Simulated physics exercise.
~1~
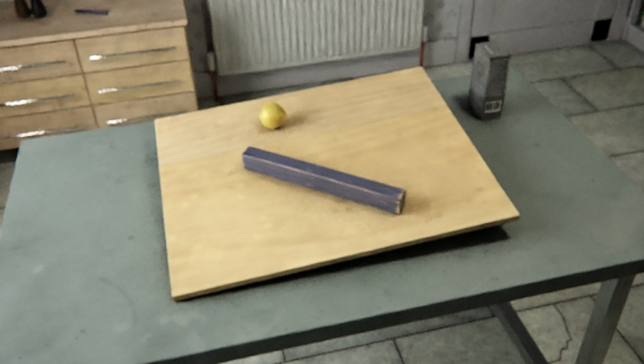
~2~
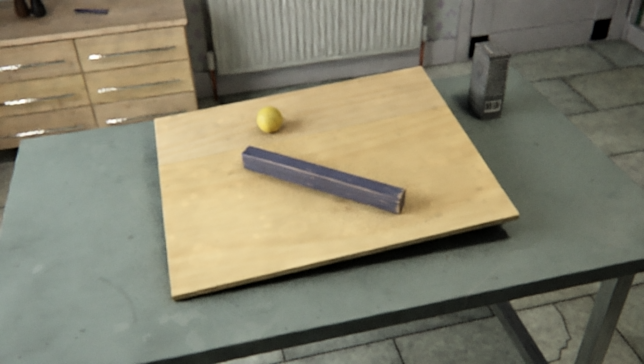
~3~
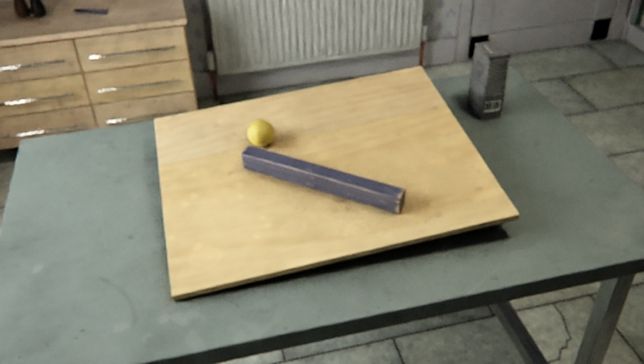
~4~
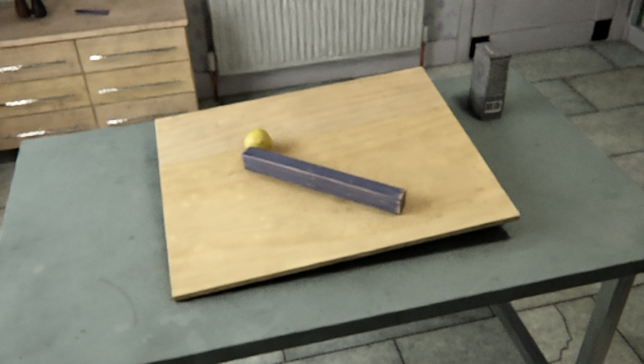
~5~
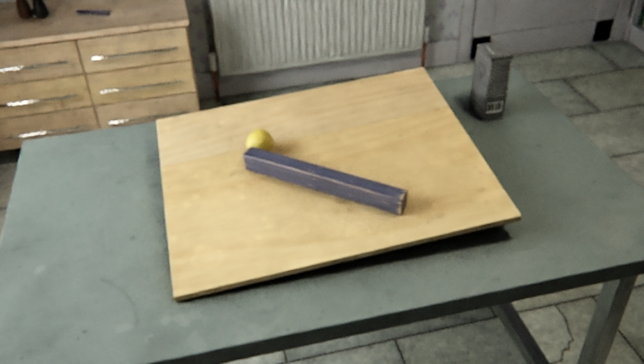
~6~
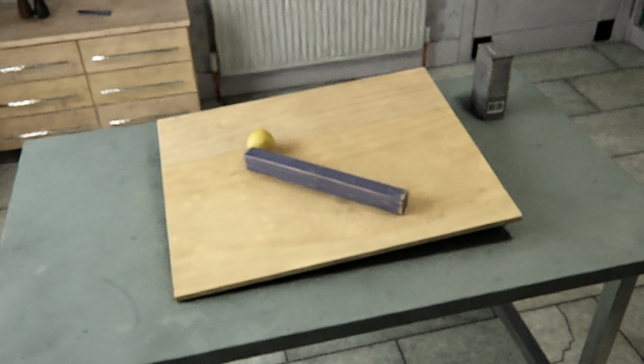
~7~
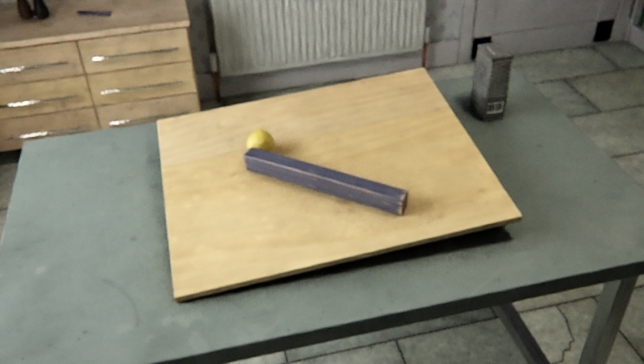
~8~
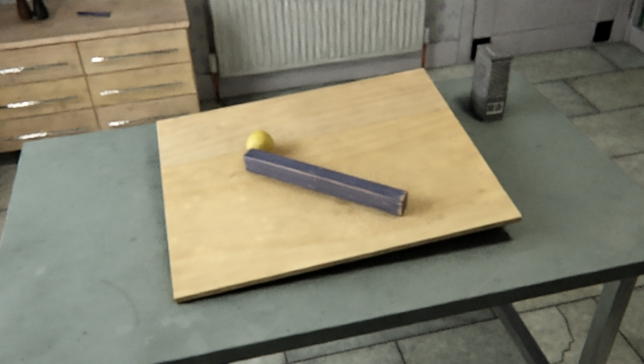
To begin with, a yellow lemon sits near the far edge of a pale wooden board propped at a slant on a grey-green table, with a long dark block fixed across the board and a small grey carton standing at the table's far right. The lemon moves slowly down the board toward the viewer, drifting a little to the left. It reaches the upper left end of the dark block and stops against it. The lemon stays there, partly hidden behind the block, while the view sways slightly. At the end it is still resting there, and the carton has not moved.
